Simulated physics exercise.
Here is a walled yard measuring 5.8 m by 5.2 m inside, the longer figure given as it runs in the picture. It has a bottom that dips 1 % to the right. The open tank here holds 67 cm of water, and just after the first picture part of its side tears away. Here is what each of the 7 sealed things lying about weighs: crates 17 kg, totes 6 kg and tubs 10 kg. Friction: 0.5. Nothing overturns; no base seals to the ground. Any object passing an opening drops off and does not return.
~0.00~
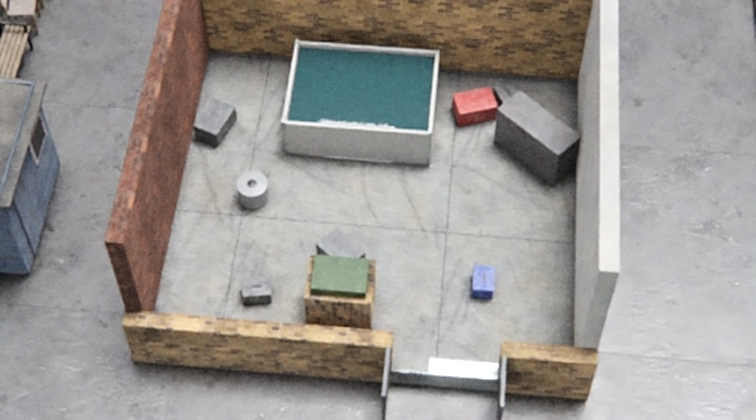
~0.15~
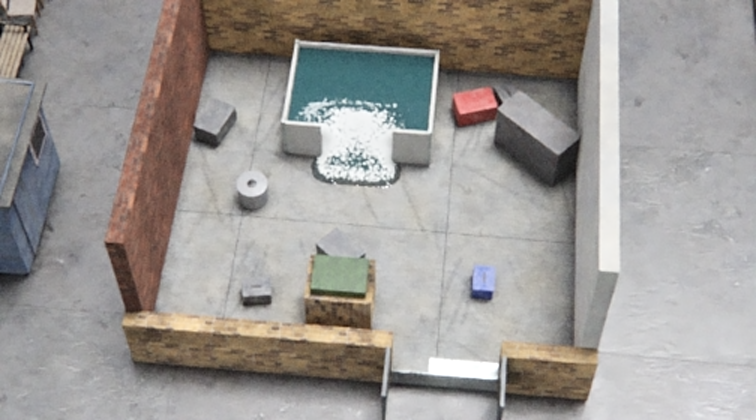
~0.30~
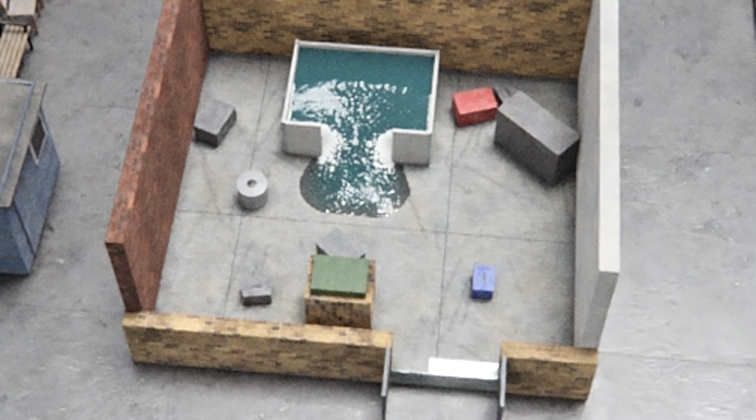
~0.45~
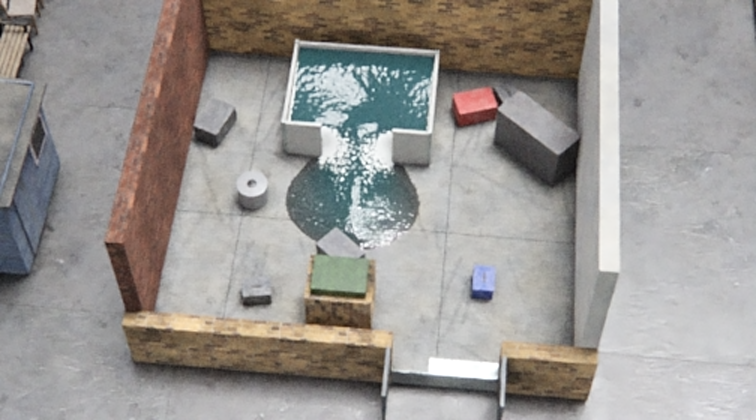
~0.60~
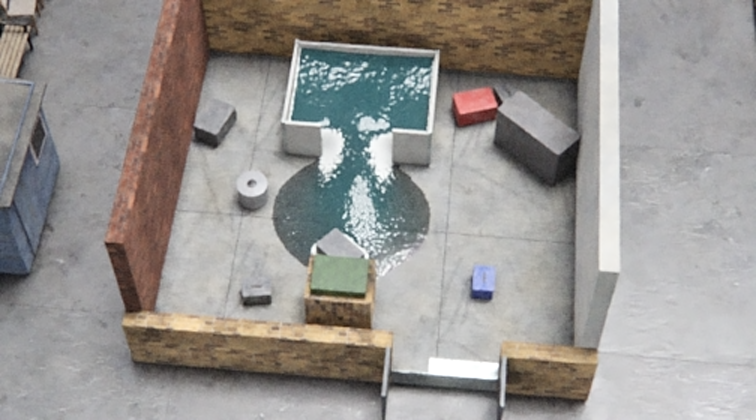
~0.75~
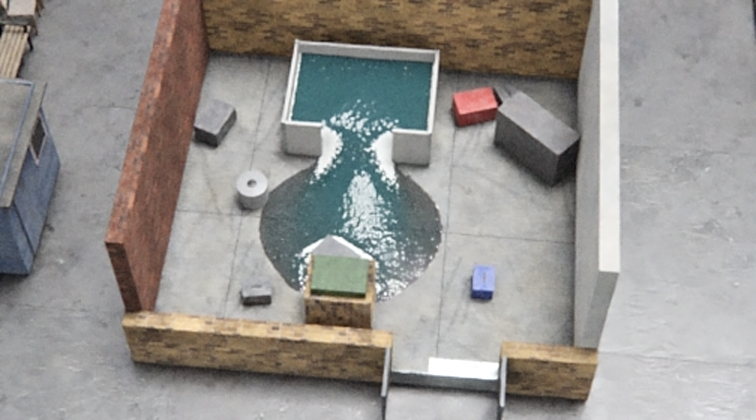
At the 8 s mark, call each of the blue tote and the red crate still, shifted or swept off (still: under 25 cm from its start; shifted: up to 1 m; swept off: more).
Blue tote - swept off, red crate - still.
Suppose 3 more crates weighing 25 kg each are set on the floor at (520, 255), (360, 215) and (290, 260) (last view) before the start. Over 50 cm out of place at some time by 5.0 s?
Going through them in the order asked, they come out shy of the mark, clear of the mark and clear of the mark.
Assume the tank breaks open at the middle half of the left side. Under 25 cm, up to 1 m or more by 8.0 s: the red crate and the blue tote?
If so, the red crate remains in place, the blue tote remains in place.
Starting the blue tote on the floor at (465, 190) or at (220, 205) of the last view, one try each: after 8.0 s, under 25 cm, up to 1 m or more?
Well, it scarcely moves on the first try and gets swept off on the second.
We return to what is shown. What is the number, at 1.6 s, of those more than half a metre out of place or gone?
That would be 2.
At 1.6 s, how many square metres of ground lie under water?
15 m2.
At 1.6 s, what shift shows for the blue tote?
10 cm or so by then.
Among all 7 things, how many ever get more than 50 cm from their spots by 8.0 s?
I count 5.
After 1.6 s the blue tote is near (492, 282), 0.1 m from its start, aground; the red crate is near (475, 100), 0.0 m from its start, aground; 0 of 7 are out; 1 afloat.
After 3.6 s the blue tote is near (556, 303), 1.1 m from its start, afloat; the red crate is near (475, 100), 0.0 m from its start, aground; 0 of 7 are out; 3 afloat.
After 5.6 s the blue tote is near (532, 193), 1.6 m from its start, afloat; the red crate is near (475, 100), 0.0 m from its start, aground; 0 of 7 are out; 1 afloat.
After 8.0 s the blue tote is near (447, 163), 2.0 m from its start, afloat; the red crate is near (475, 100), 0.0 m from its start, aground; 0 of 7 are out; 2 afloat.
